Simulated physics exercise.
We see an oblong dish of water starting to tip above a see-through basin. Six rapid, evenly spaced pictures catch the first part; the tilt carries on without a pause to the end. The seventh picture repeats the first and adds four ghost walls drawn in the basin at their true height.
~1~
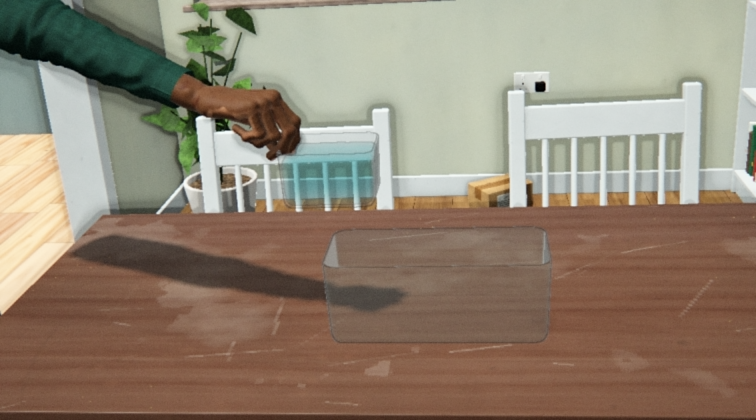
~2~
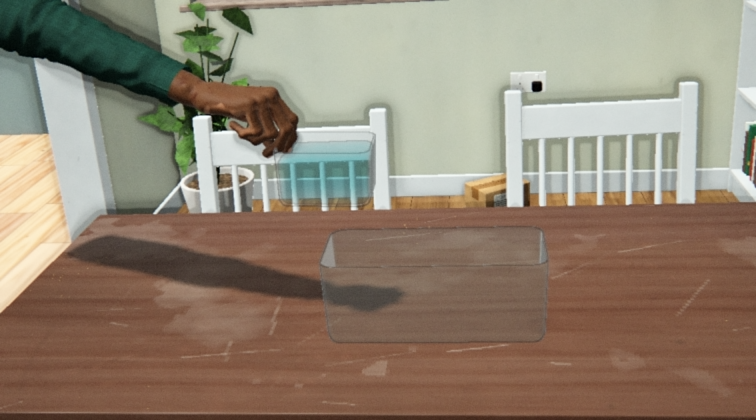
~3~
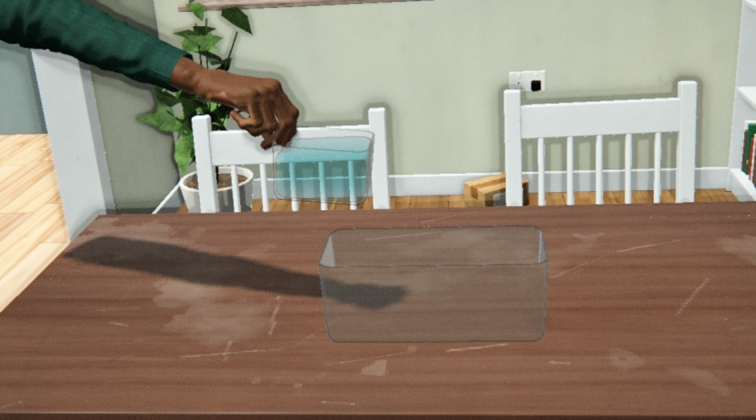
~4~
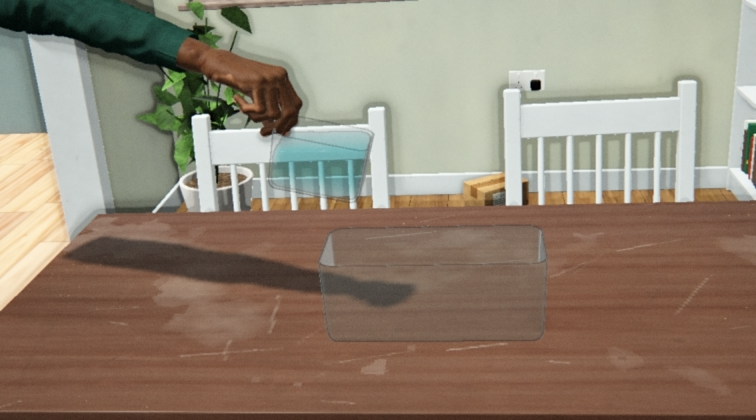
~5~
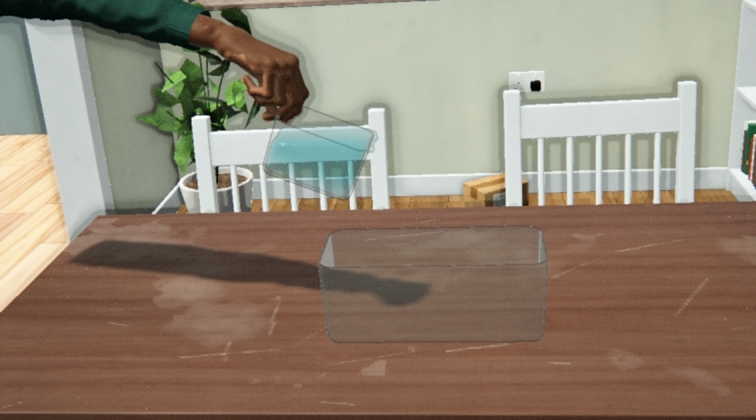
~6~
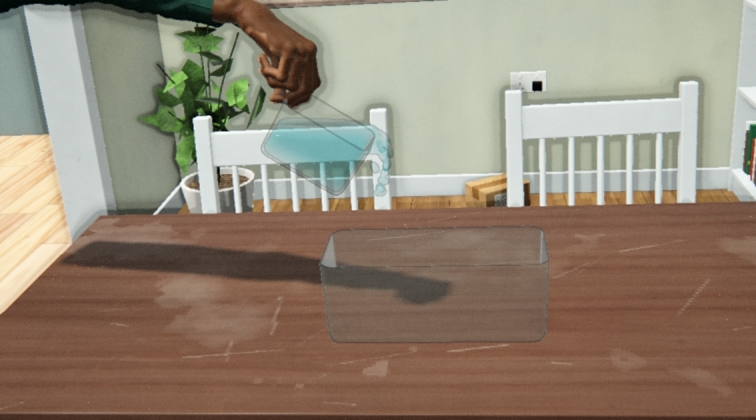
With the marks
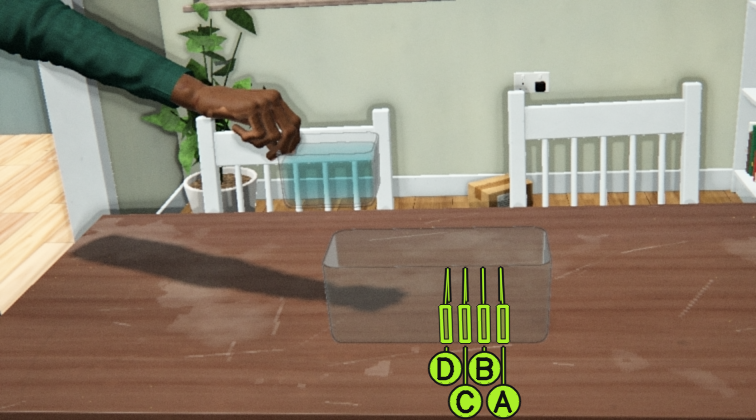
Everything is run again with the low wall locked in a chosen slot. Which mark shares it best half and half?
Use position C.
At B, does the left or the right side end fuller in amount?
The left side.
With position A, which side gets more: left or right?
The left side.
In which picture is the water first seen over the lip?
In picture 5.
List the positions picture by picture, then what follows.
Upright, lip at (374, 142); basin from (332, 340) to (548, 339); nothing has left yet, in the first frame.
Upright, lip at (371, 141); nothing has left yet, in the second frame.
Tipped about 6°, lip at (370, 141); nothing has left yet, in the third frame.
Tipped about 13°, lip at (370, 140); nothing has left yet, in the fourth frame.
Tipped about 23°, lip at (370, 141); water is over the lip, down to (374, 145), in the fifth frame.
Tipped about 34°, lip at (371, 142); water is over the lip, down to (385, 188), in the sixth frame.
On the marked copy, A at (503, 347); B at (484, 347); C at (465, 347); D at (446, 347).
With A, about 94 % ends left of the wall and 3 % right of it; 3 % is lost outside.
With B, about 85 % ends left of the wall and 11 % right of it; 3 % is lost outside.
With C, about 45 % ends left of the wall and 52 % right of it; 4 % is lost outside.
With D, about 18 % ends left of the wall and 80 % right of it; 3 % is lost outside.
